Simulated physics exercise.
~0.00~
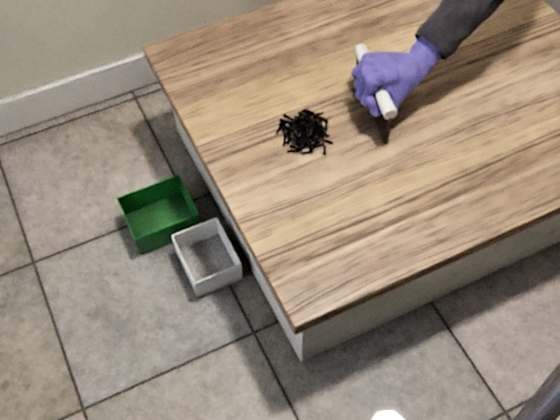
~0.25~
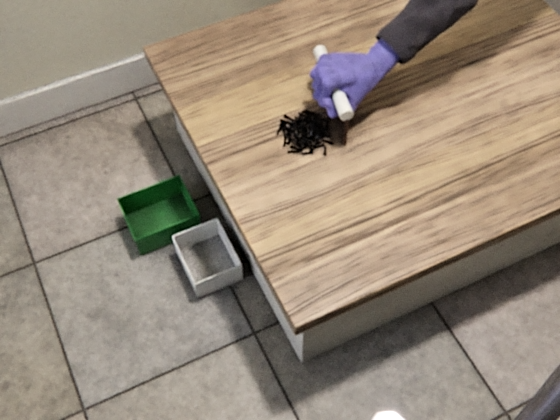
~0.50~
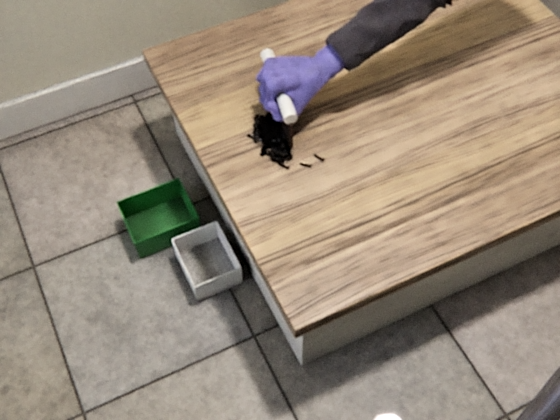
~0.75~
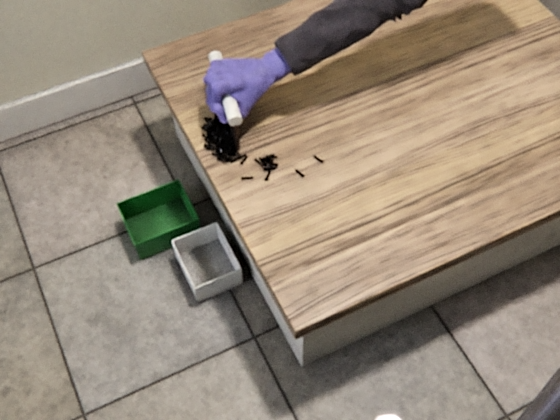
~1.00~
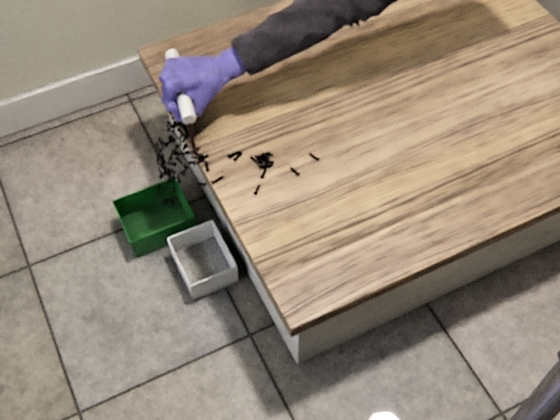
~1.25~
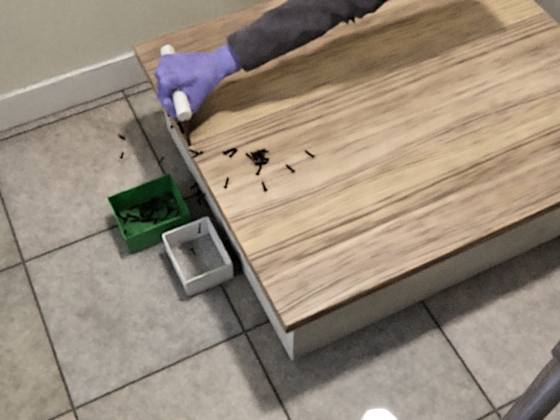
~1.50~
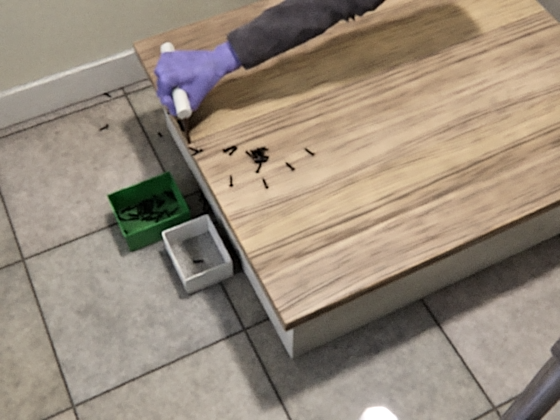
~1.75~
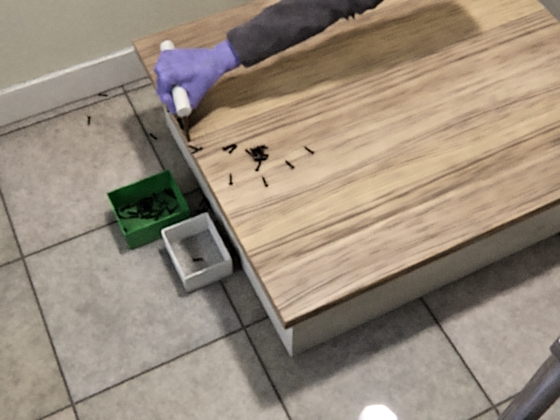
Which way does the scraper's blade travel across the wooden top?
The blade moves to the left, pushed by the gloved hand until it stops at the edge of the platform.
